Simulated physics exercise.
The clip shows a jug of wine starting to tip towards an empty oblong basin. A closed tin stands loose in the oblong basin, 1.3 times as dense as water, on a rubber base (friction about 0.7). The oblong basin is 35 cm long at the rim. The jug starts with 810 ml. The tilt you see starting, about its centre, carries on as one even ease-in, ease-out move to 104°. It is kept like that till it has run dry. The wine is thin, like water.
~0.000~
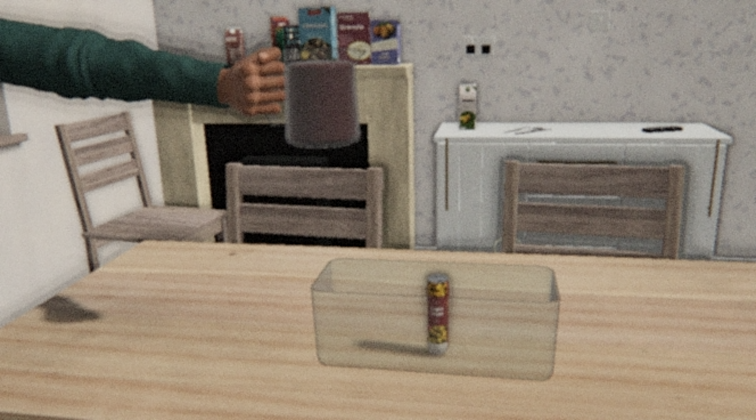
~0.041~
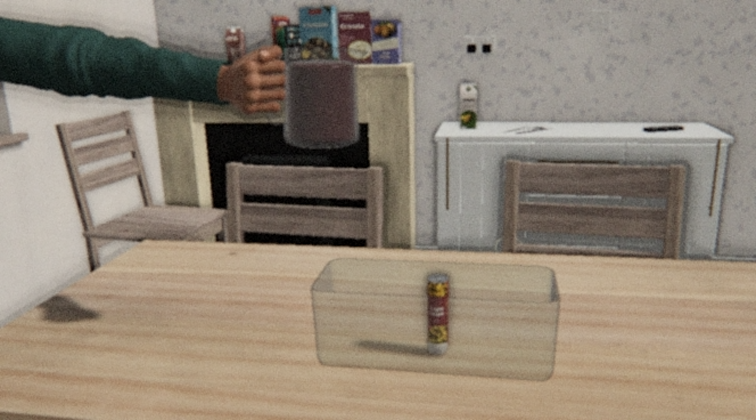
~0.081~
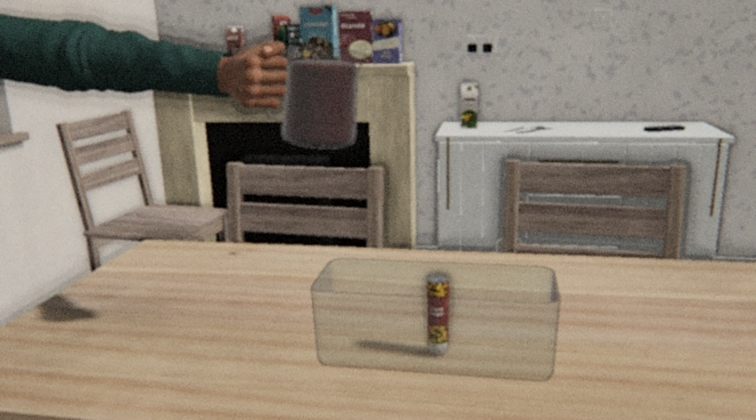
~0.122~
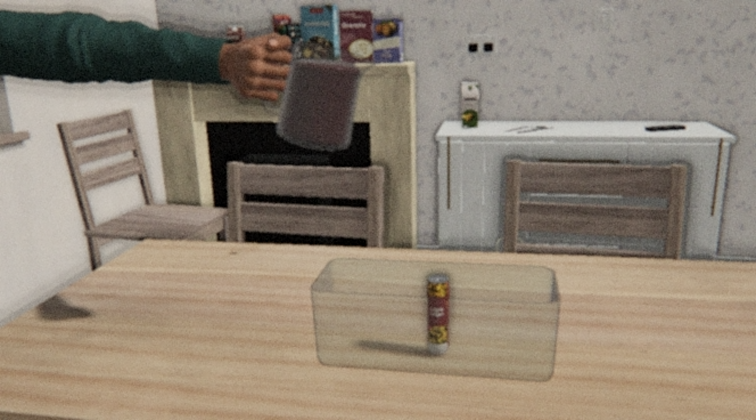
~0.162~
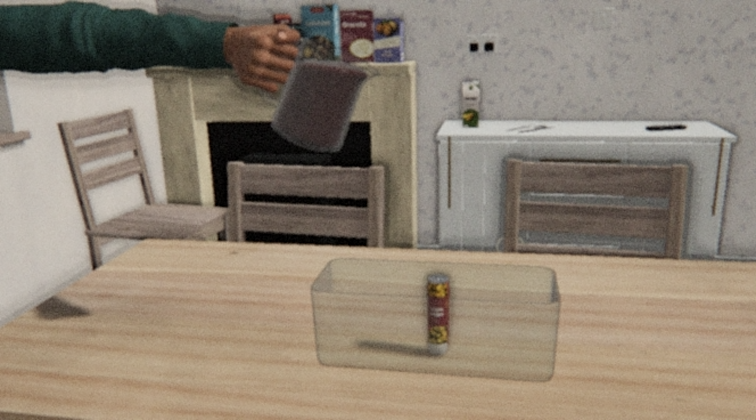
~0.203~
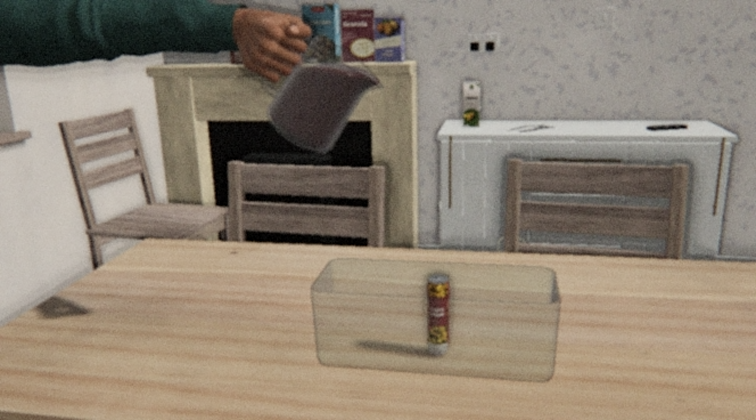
An arm in a dark green sleeve reaches in from the upper left of a dining room, seen from across a pale wooden table, holding a jug of dark wine. On the table sits a clear oblong basin with a small red and yellow tin upright inside, before wooden chairs, a fireplace and a white sideboard. The hand tilts the jug rightward, slowly then further, while the camera stays still.
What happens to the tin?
It keeps standing.
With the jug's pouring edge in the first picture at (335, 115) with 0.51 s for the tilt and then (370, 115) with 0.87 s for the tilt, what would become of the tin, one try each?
First it keeps standing; then it falls.
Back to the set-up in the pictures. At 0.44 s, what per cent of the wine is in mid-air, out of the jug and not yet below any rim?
Near 36 in a hundred.
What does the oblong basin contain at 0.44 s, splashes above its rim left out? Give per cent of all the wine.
Near 1 in a hundred.
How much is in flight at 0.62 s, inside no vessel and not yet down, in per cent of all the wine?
Some 38 per cent.
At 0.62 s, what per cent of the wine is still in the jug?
About 24 per cent.
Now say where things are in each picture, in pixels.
It leans 0°; its right rim is at (366, 50); the wine meets the walls at (290, 64) and (355, 63); the oblong basin's rim runs from (321, 275) to (556, 285); the tin's top is at (438, 282), in the first frame.
It leans 2°; its right rim is at (368, 51); the wine meets the walls at (290, 63) and (356, 64), in the second frame.
It leans 6°; its right rim is at (371, 55); the wine meets the walls at (293, 62) and (358, 65), in the third frame.
It leans 14°; its right rim is at (376, 63); the wine meets the walls at (294, 70) and (362, 67), in the fourth frame.
It leans 24°; its right rim is at (381, 74); the wine meets the walls at (289, 85) and (369, 71), in the fifth frame.
It leans 36°; its right rim is at (384, 87); the wine meets the walls at (282, 90) and (376, 77), in the sixth frame.
After 0.44 s the tilt is 100° and 63 per cent is still to pour; the tin stands where it began.
After 0.62 s the tilt is 104° and 24 per cent is still to pour; the tin stands where it began.
After 0.81 s the tilt is 104° and 8 per cent is still to pour; the tin stands where it began.
After 1.01 s the tilt is 104° and 2 per cent is still to pour; the tin stands where it began.
In the end the tin stands where it began.
